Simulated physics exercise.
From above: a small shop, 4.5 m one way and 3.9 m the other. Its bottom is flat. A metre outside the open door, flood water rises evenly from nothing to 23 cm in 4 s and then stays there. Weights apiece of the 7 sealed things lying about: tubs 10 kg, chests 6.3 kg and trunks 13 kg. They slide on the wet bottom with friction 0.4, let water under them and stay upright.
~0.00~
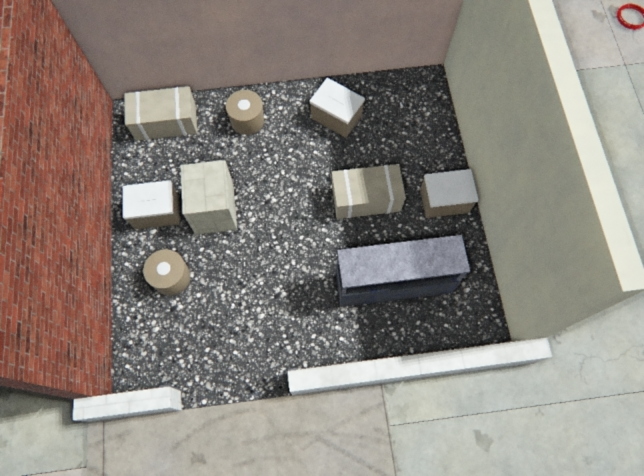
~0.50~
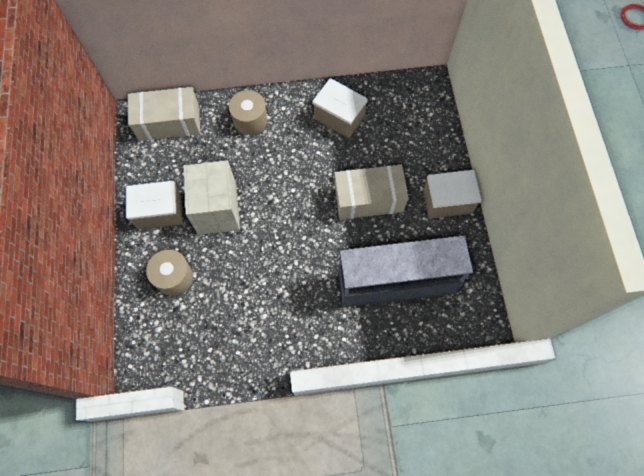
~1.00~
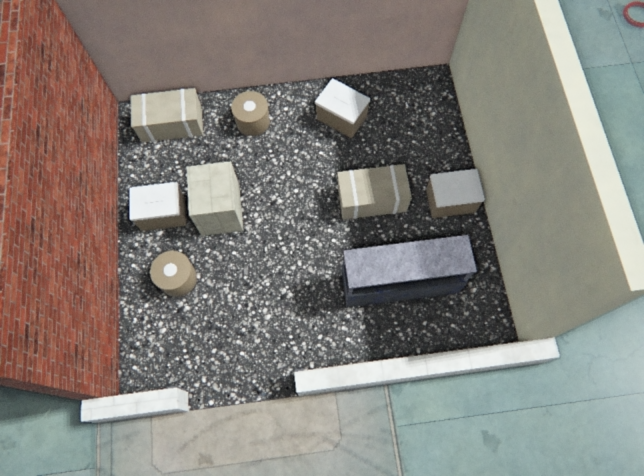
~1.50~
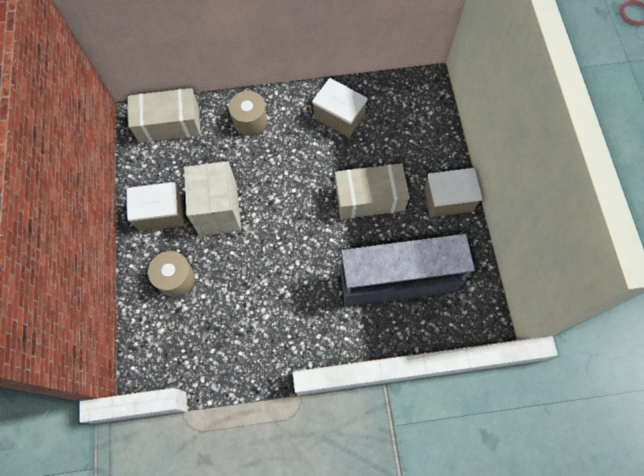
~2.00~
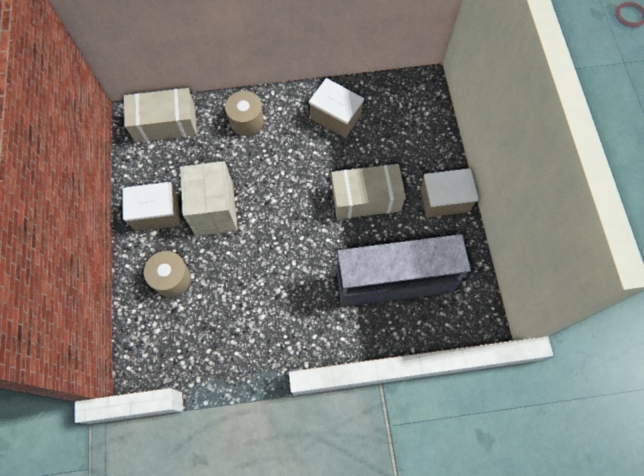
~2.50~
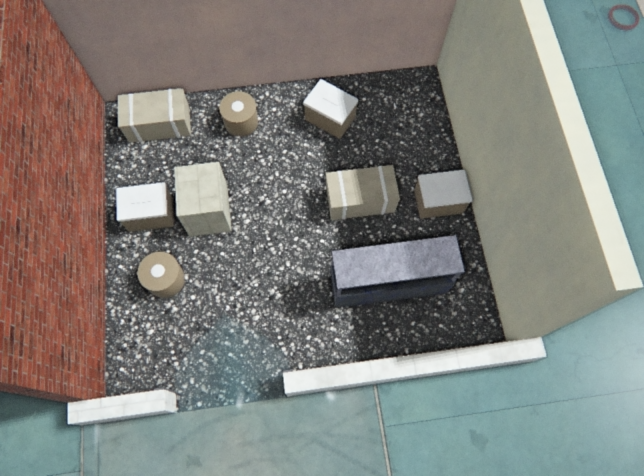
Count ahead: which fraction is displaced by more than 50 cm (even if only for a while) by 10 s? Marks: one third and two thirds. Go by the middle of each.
Share: Two thirds or more.
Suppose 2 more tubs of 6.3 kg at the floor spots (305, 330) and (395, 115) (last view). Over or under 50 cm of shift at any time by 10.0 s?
In that order: Under, past it.
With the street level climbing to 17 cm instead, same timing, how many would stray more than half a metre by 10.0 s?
Then 5.
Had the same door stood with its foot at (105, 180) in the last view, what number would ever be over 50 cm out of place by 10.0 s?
In that case 6 of them.
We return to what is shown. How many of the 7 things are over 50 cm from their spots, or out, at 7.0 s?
I count 4.
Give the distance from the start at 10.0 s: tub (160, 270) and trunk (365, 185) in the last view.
In that order: 140 cm, 80 cm.
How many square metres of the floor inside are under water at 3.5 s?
About 3.0 m2.
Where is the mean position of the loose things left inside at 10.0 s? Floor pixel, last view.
Around (311, 157).
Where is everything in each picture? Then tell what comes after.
A tub at (164, 269) rests on the ground; a tub at (244, 105) rests on the ground; water covers 0.0 m2; 0 of 7 have shifted, in the first frame.
A tub at (167, 269) rests on the ground; a tub at (247, 106), on the bottom; 0.0 m2 under water; 0 of 7 have shifted, in the second frame.
A tub at (170, 270) rests on the ground; a tub at (250, 106) rests on the ground; water covers 0.0 m2; 0 of 7 have shifted, in the third frame.
A tub at (168, 270), on the bottom; a tub at (247, 106) rests on the ground; water covers 0.0 m2; 0 of 7 have shifted, in the fourth frame.
A tub at (164, 270) rests on the ground; a tub at (243, 106), on the bottom; water covers 0.0 m2; 0 of 7 have shifted, in the fifth frame.
A tub at (158, 271), on the bottom; a tub at (238, 107) rests on the ground; 0.6 m2 under water; 0 of 7 have shifted, in the sixth frame.
After 3.5 s 0 of 7 are over 50 cm from their spots; 0 afloat.
After 4.5 s 0 of 7 are over 50 cm from their spots; 0 afloat.
After 7.0 s 4 of 7 are over 50 cm from their spots; 4 afloat.
After 10.0 s 6 of 7 are over 50 cm from their spots, and 6 have been at some point; 7 afloat.
